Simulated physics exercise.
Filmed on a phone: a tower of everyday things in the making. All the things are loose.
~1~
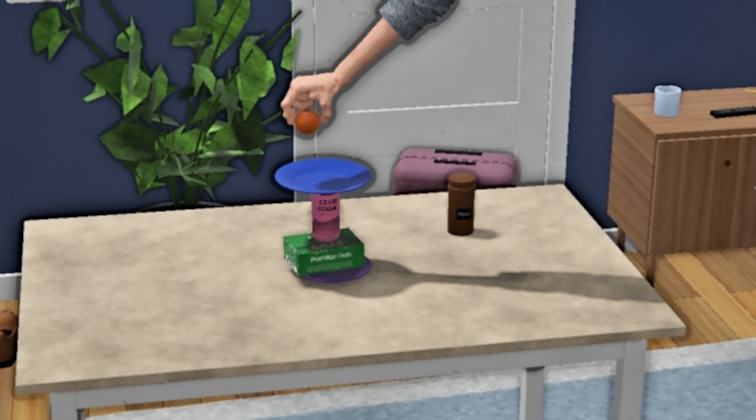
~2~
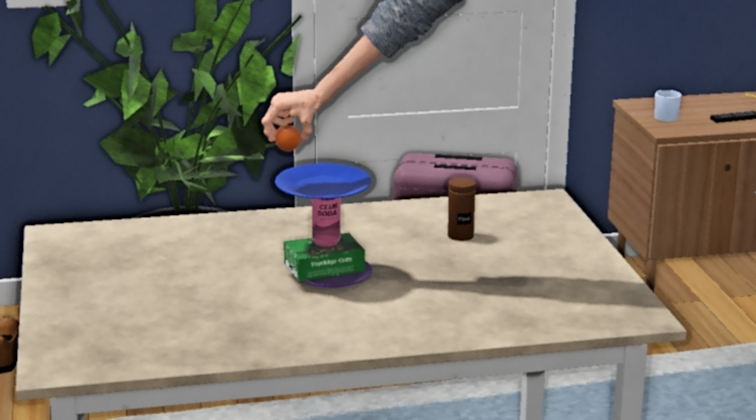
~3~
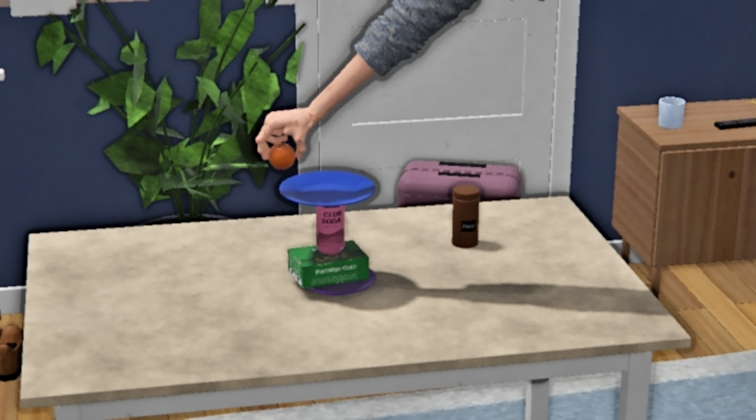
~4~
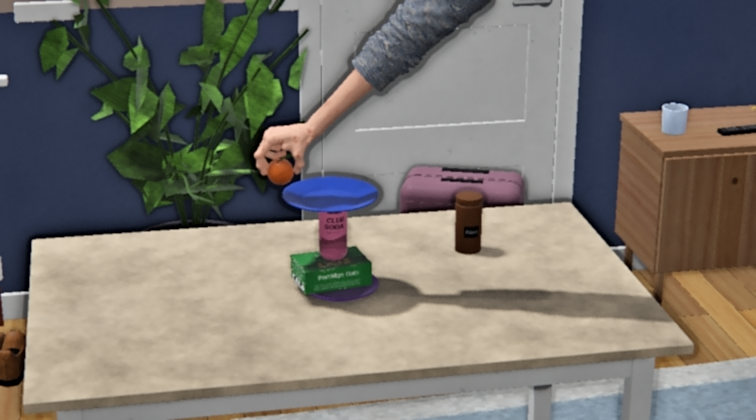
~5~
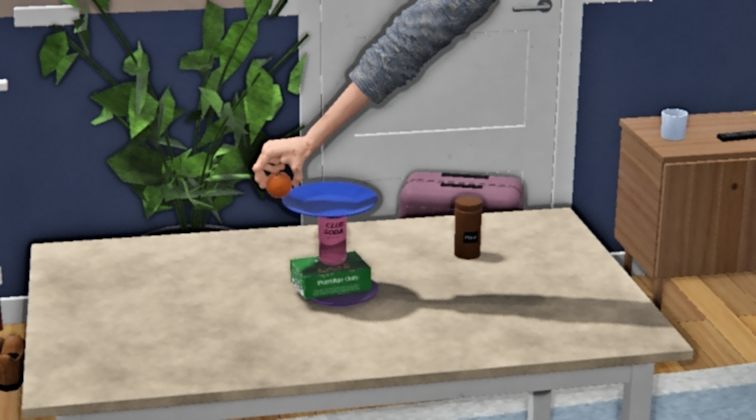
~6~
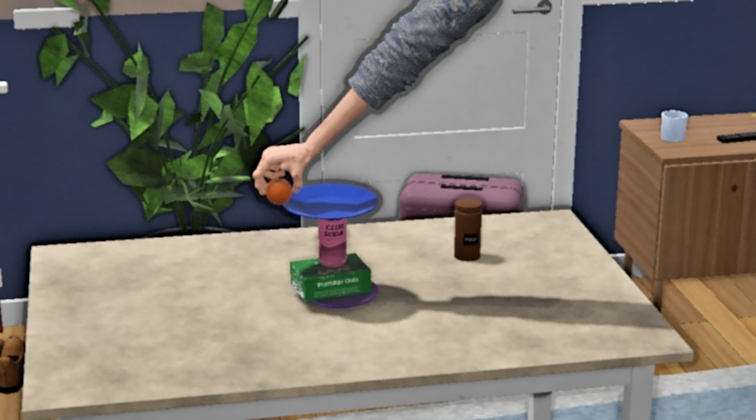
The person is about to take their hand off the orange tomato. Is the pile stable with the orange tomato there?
The pile gives way.
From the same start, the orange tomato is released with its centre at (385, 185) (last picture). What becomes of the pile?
Then it comes apart.
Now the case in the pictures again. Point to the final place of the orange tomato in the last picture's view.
At about (240, 292).
Then, 0.40 s after the last picture, orange tomato now fallen.
Then, 0.50 s after the last picture, things are still on the move.
At rest, fallen, orange tomato; the other 5 in place. Seen from the same camera at the end, orange tomato near (239, 292). The pile loses its balance.
